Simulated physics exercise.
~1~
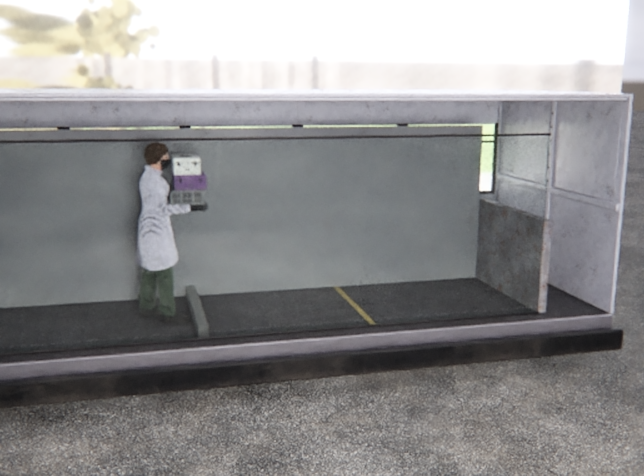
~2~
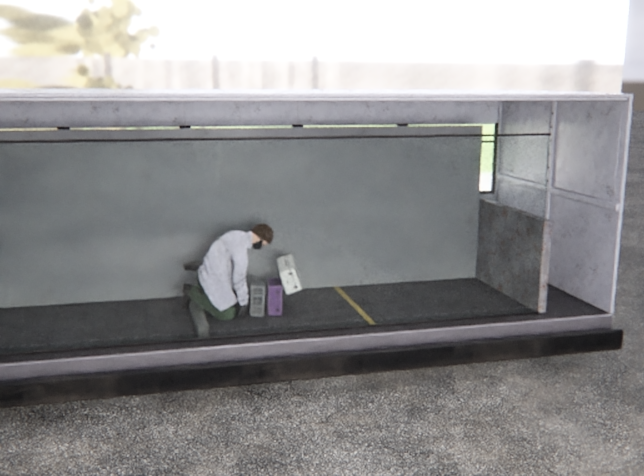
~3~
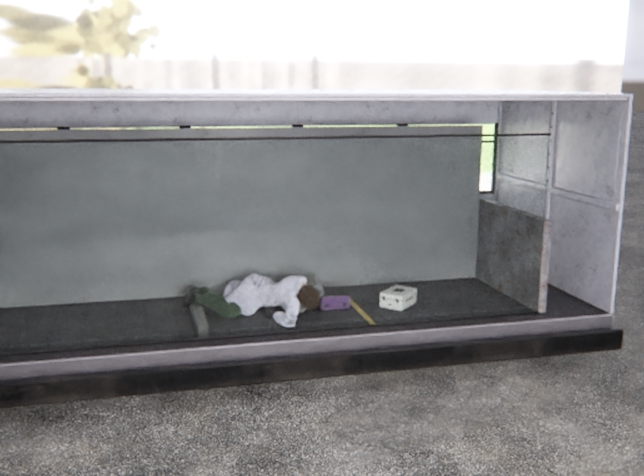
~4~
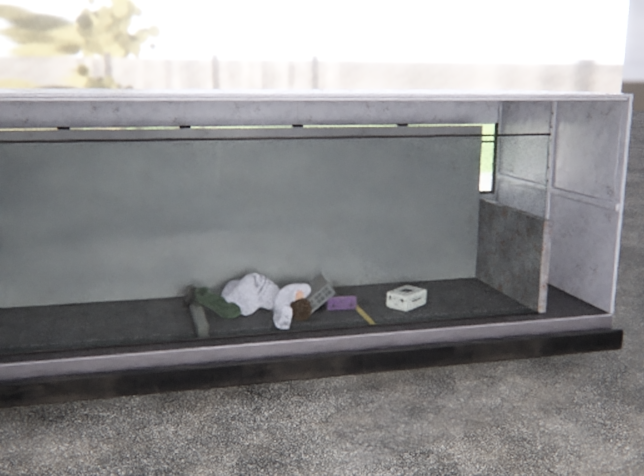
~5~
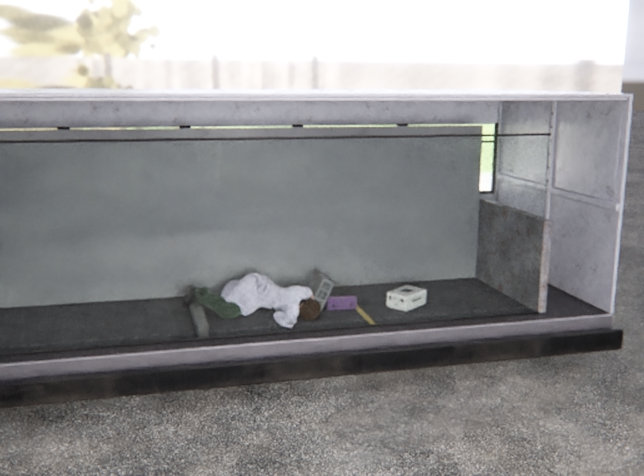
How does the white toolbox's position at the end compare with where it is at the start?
At the start the white toolbox is on top of the stack in the porter's arms, left of the yellow line. By the end it rests on the floor much farther to the right, past the yellow line.
